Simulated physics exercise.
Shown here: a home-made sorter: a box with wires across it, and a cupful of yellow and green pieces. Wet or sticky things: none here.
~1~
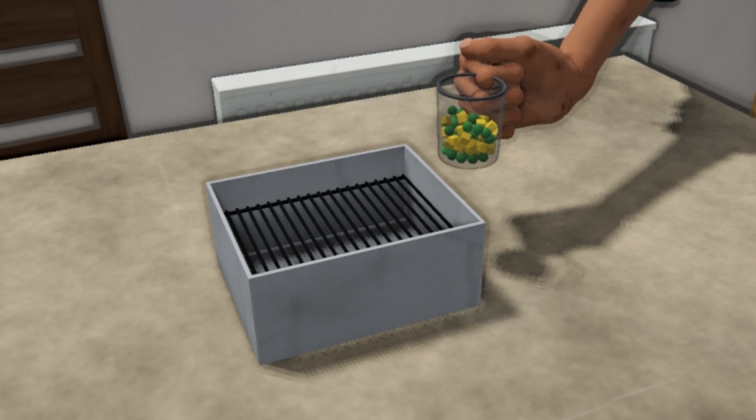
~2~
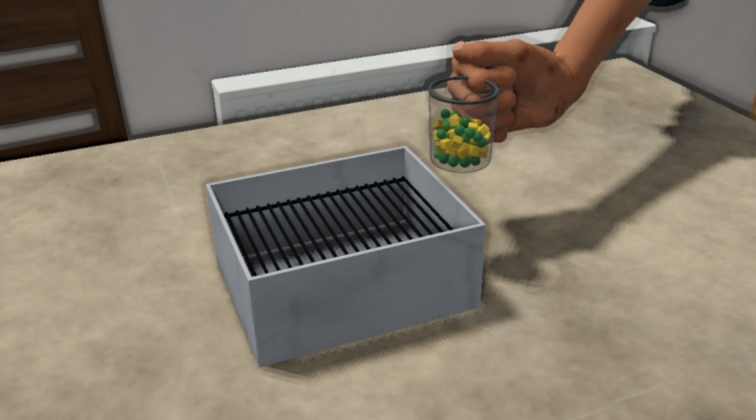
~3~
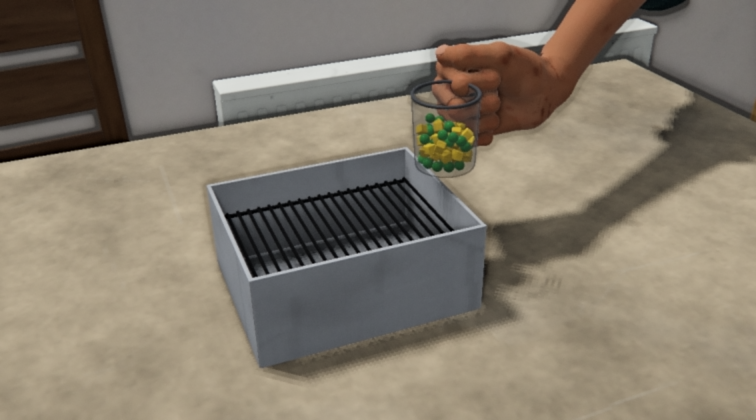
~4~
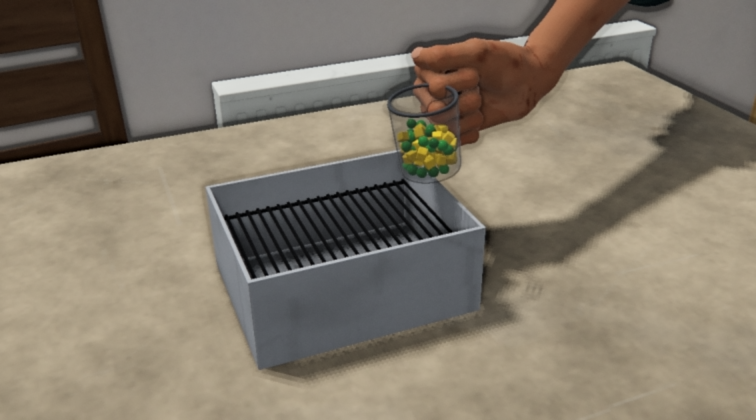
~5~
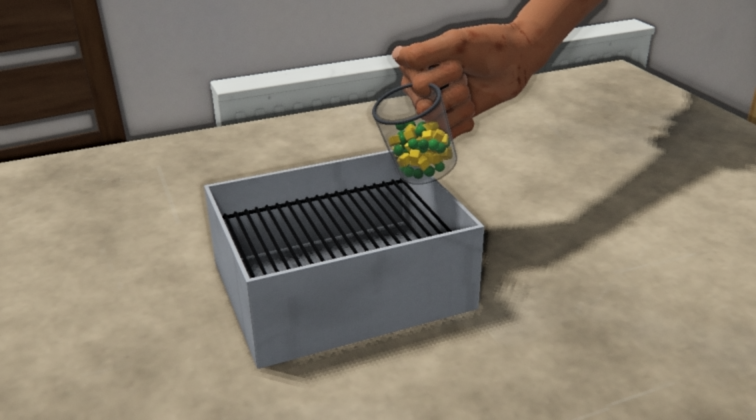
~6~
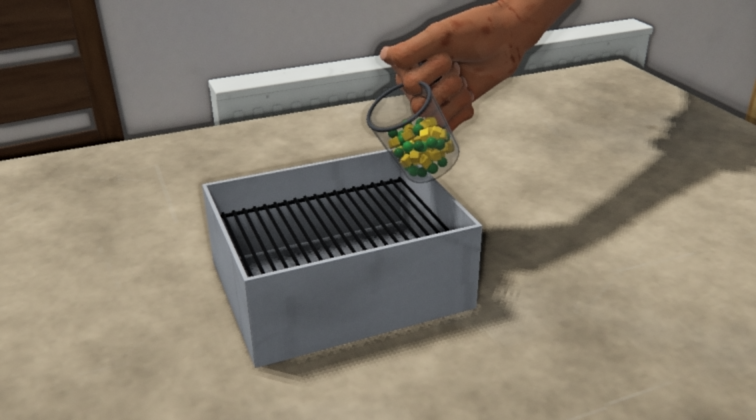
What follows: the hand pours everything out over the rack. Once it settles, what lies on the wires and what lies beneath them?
Once settled, the yellow ones lie on the wires, the green ones lie on the wires.
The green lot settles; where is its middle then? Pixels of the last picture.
At about (359, 212).
Then, 0.26 s on from there, yellow ones, the whole lot in the cup; green ones, the whole lot in the cup.
Then, 0.59 s on from there, yellow ones, the whole lot in the cup; green ones, the whole lot in the cup.
Then, 0.94 s on from there, yellow ones, the bulk in the cup, near a quarter on or over the wires; green ones, the bulk in the cup, near a quarter on or over the wires.
In the end, yellow ones, the whole lot on the wires, none at all under the rack; green ones, the whole lot on the wires, none at all under the rack.
